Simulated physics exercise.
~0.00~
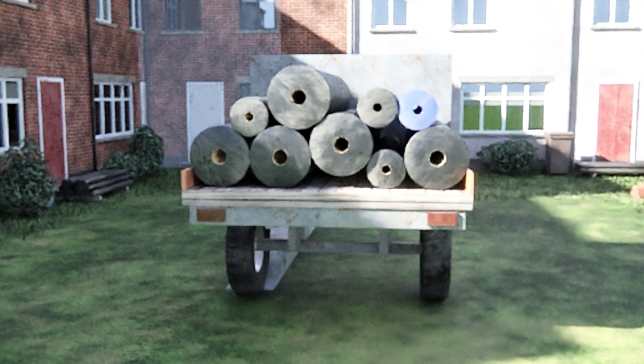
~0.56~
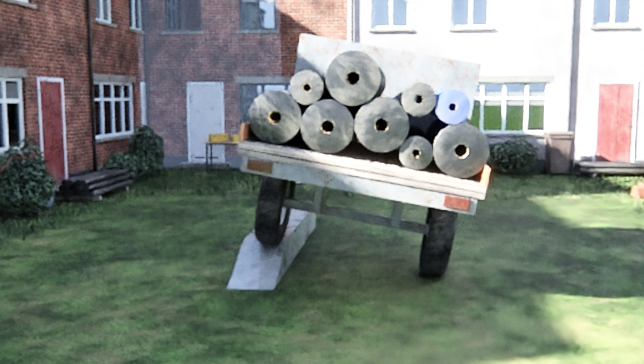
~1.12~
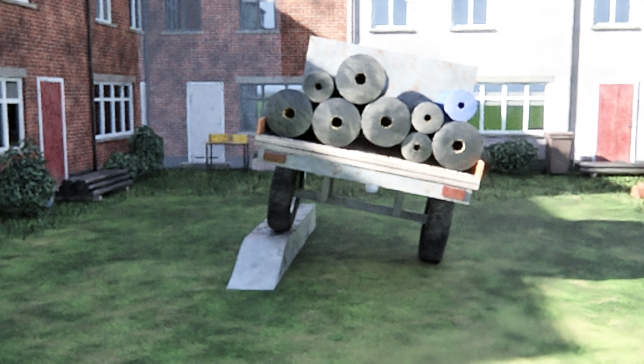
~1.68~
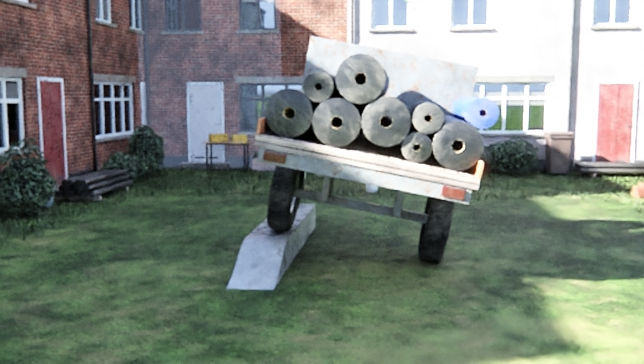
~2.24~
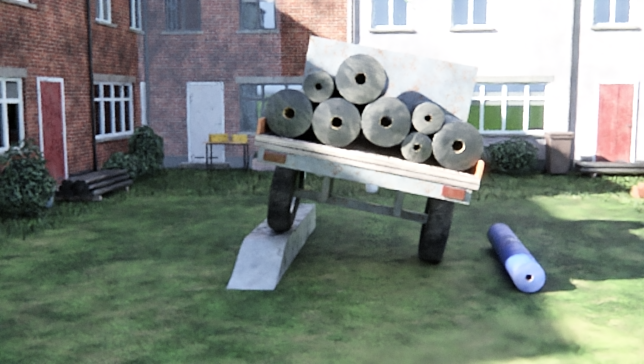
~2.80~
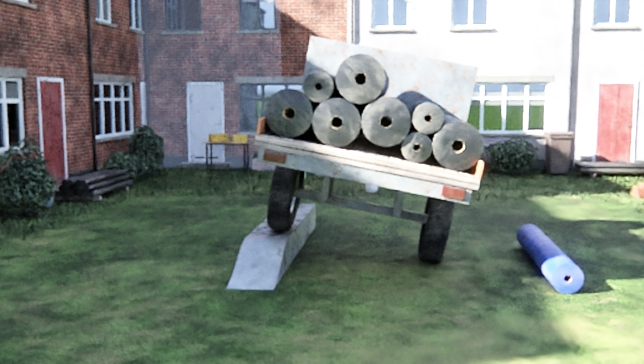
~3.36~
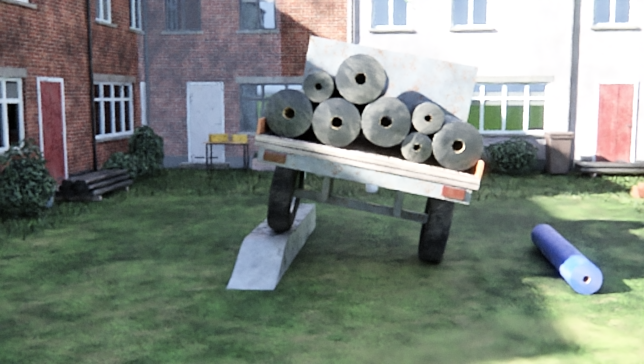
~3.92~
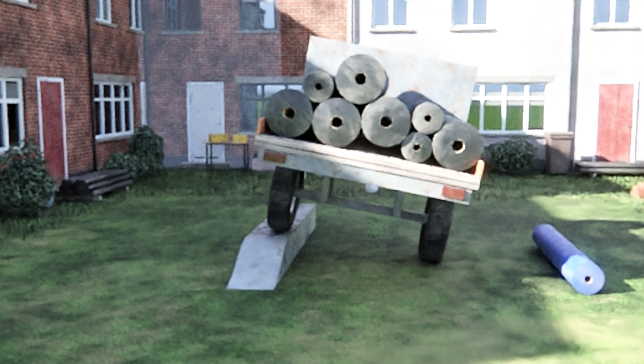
On a grassy yard, a loaded trailer tilts up a ramp and a blue roll falls off right.
